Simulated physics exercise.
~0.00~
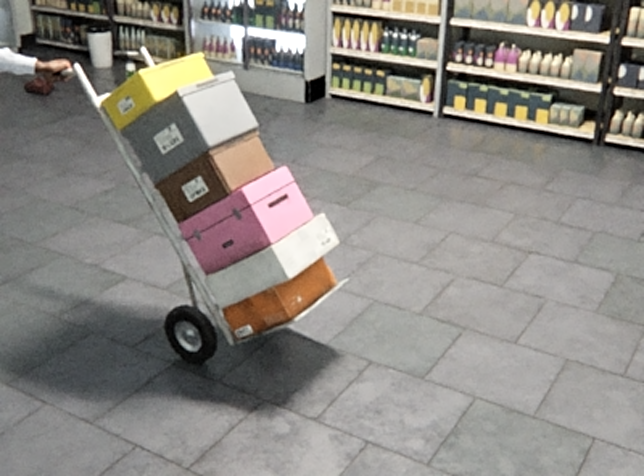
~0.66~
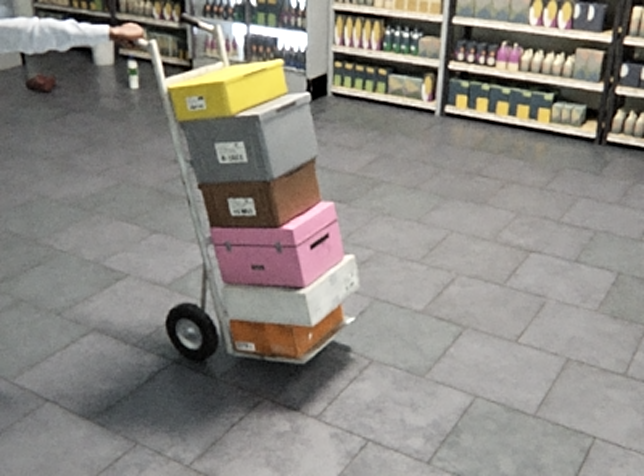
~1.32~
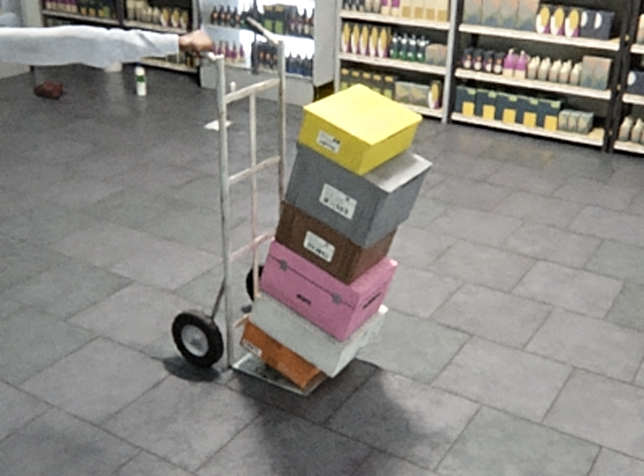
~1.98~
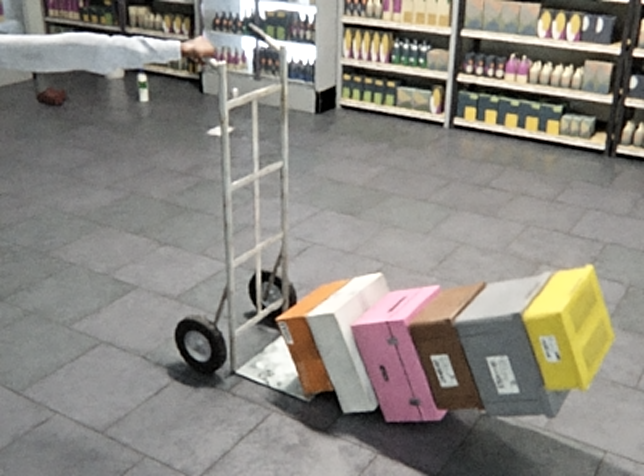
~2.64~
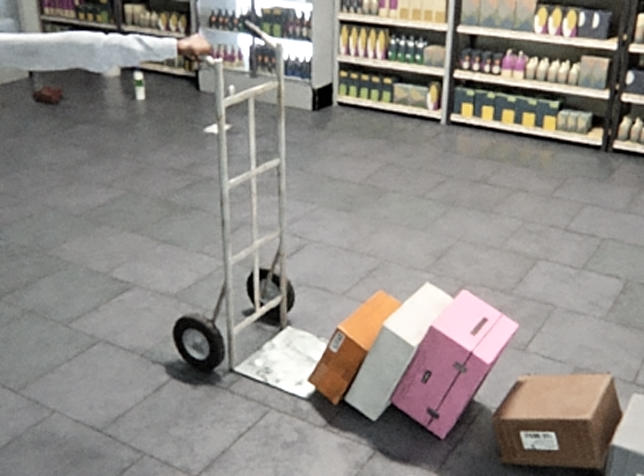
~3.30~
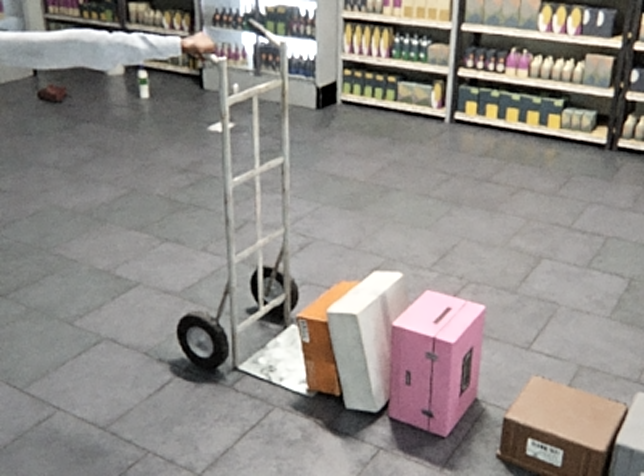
An outstretched arm swings a loaded hand truck upright, its stacked boxes toppling forward off the plate and scattering rightward across the floor.
